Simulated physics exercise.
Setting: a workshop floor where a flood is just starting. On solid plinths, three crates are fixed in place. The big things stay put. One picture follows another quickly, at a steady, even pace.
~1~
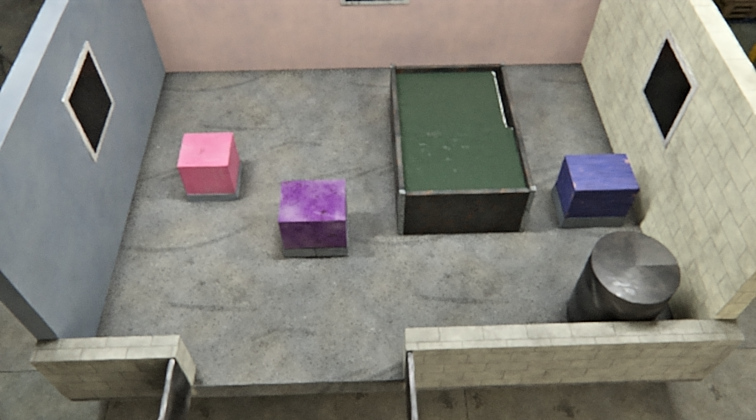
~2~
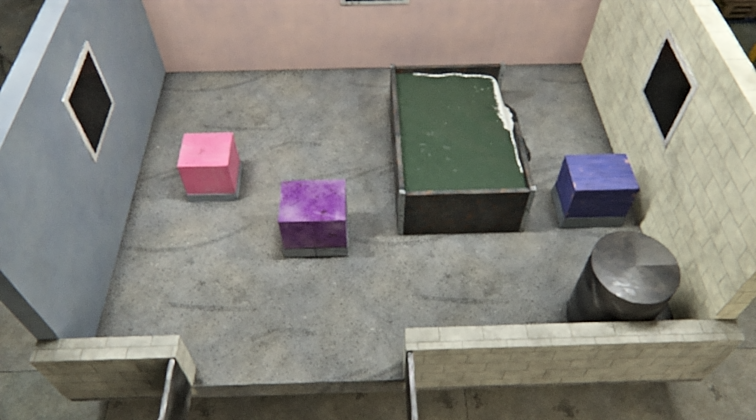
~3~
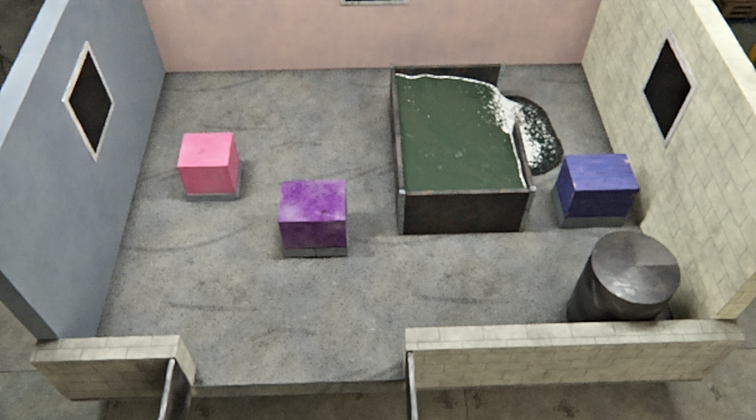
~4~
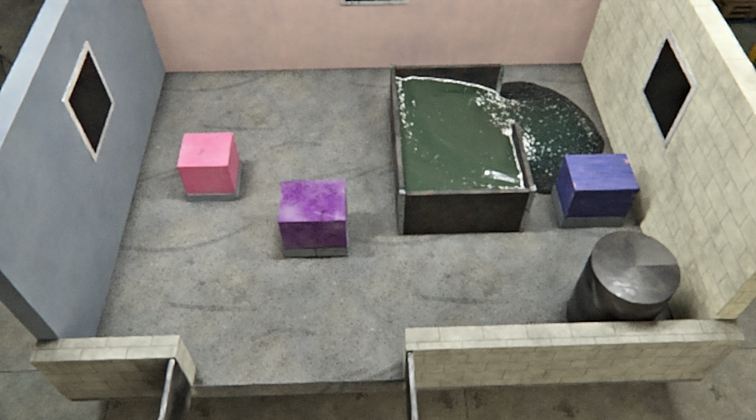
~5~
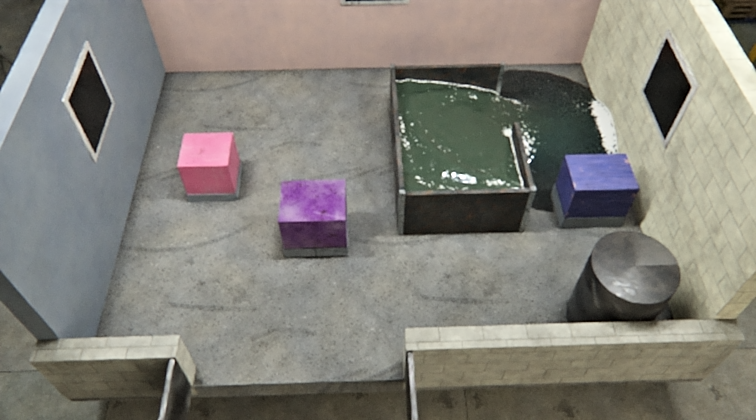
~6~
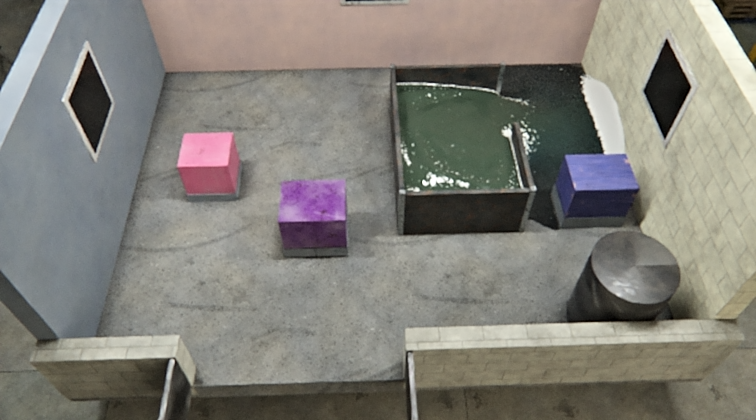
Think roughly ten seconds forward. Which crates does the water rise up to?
The purple crate is protected by its plinth; the pink crate is protected by its plinth; the blue crate is not protected by its plinth.
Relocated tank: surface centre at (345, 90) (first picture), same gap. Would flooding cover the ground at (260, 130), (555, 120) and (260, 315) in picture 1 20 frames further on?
Taking the three spots in order: Bare, swamped, bare.
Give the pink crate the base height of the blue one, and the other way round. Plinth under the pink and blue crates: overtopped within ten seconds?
I reckon the pink crate is left unharmed but the blue crate is inundated.
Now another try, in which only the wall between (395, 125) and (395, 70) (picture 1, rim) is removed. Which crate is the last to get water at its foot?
The blue one.
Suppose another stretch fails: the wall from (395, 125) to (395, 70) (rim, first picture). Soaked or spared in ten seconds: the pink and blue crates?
My take: The pink one gets flooded, while the blue one stays clear.
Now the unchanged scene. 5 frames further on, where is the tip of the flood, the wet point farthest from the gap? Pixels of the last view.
My pick would be pixel (668, 307).
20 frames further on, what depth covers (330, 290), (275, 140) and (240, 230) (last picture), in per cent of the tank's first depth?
About 0, 2 and 0 percent, in that order.
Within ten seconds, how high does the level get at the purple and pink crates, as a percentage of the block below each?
I'd put it at some 40 % for one and some 70 % for the other, in that order.
A moment on, water covers 15 % of the floor; the purple crate not reached, the pink crate not reached, the blue crate water round its plinth.
Next, water covers 25 % of the floor; the purple crate not reached, the pink crate not reached, the blue crate water round its plinth.
Then, water covers 50 % of the floor; the purple crate not reached, the pink crate not reached, the blue crate water round its plinth.
Later, water covers 80 % of the floor; the purple crate water round its plinth, the pink crate water round its plinth, the blue crate water round its plinth.
In the end, water covers 100 % of the floor; the purple crate stayed above the water, the pink crate stayed above the water, the blue crate was topped.
